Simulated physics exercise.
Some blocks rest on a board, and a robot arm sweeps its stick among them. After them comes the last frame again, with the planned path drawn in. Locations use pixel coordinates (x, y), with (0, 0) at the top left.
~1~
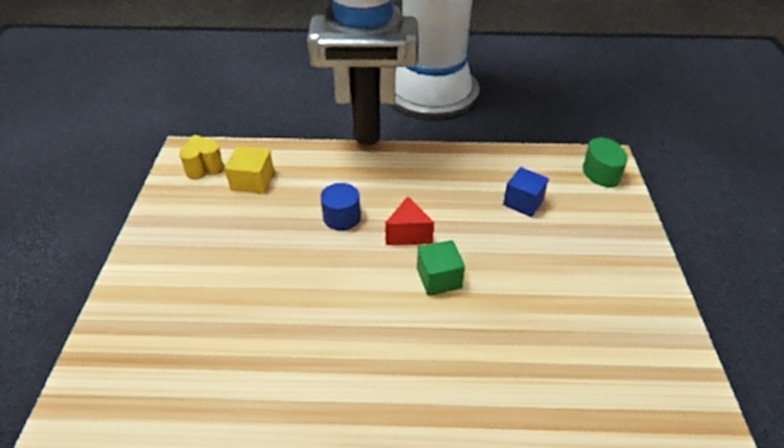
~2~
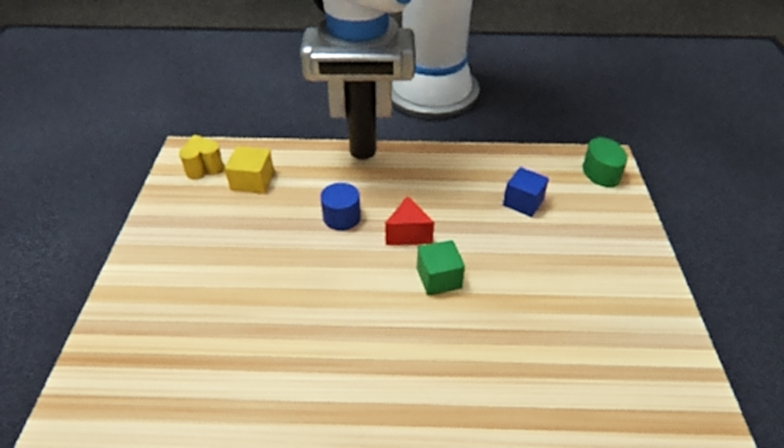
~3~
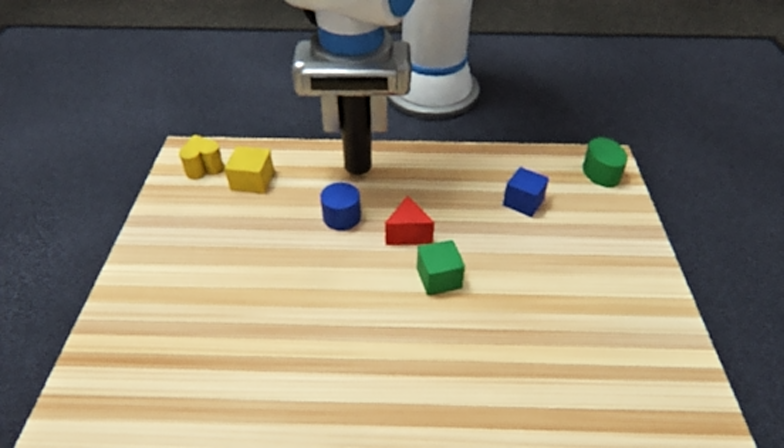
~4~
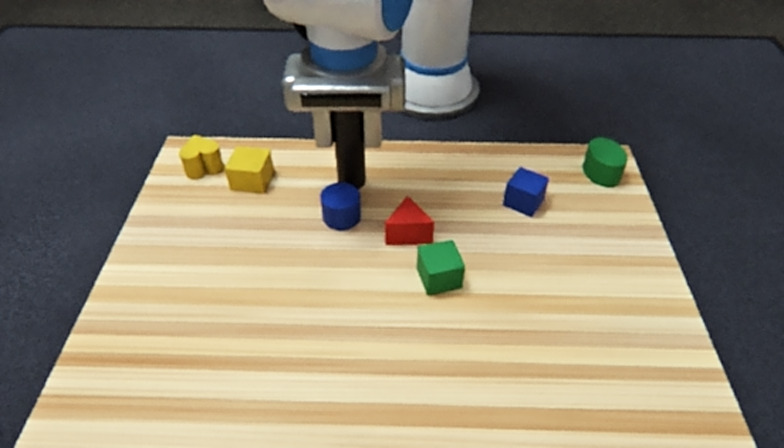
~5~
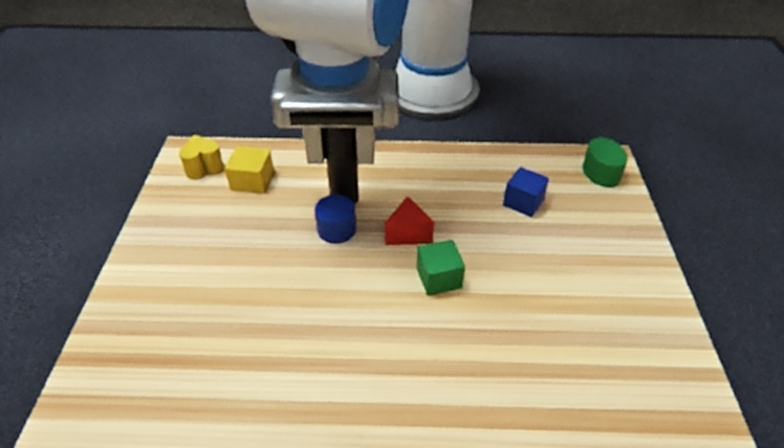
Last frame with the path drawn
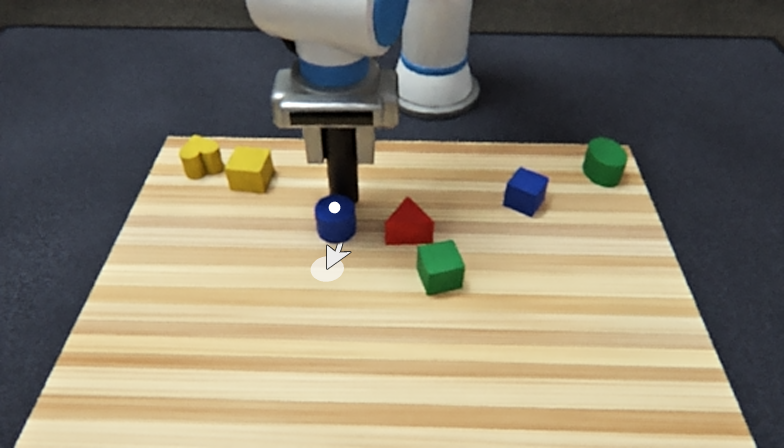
Robot arm lowering its black stick toward a blue cylinder on a striped wooden board and nudging it slightly toward the viewer.
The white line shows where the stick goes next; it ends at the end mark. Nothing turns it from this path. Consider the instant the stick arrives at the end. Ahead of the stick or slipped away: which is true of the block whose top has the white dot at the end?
By the time the path ends, the block whose top has the white dot is still sitting right in front of the stick.
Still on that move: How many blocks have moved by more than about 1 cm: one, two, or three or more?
I'd say just one block gets shifted by more than about 1 cm.
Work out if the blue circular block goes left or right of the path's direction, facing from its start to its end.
Well, taking the path from its start to its end as straight ahead, the blue circular block moves to the right.
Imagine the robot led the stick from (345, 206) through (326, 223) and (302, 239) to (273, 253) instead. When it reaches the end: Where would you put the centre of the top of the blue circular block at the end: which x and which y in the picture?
The middle of its upper face should be somewhere near (321, 238).
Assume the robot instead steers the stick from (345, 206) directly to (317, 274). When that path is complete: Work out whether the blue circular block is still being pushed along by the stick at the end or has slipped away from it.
Still leading.
The drawn path runs from (345, 206) over (343, 226) and (339, 247) to (327, 269); the dot is on the blue circular block.
On the path given first. Halfway along, stick (341, 228); blue circular block (323, 239).
At the end, stick (326, 261); blue circular block (299, 272); red three-sided block not moved.
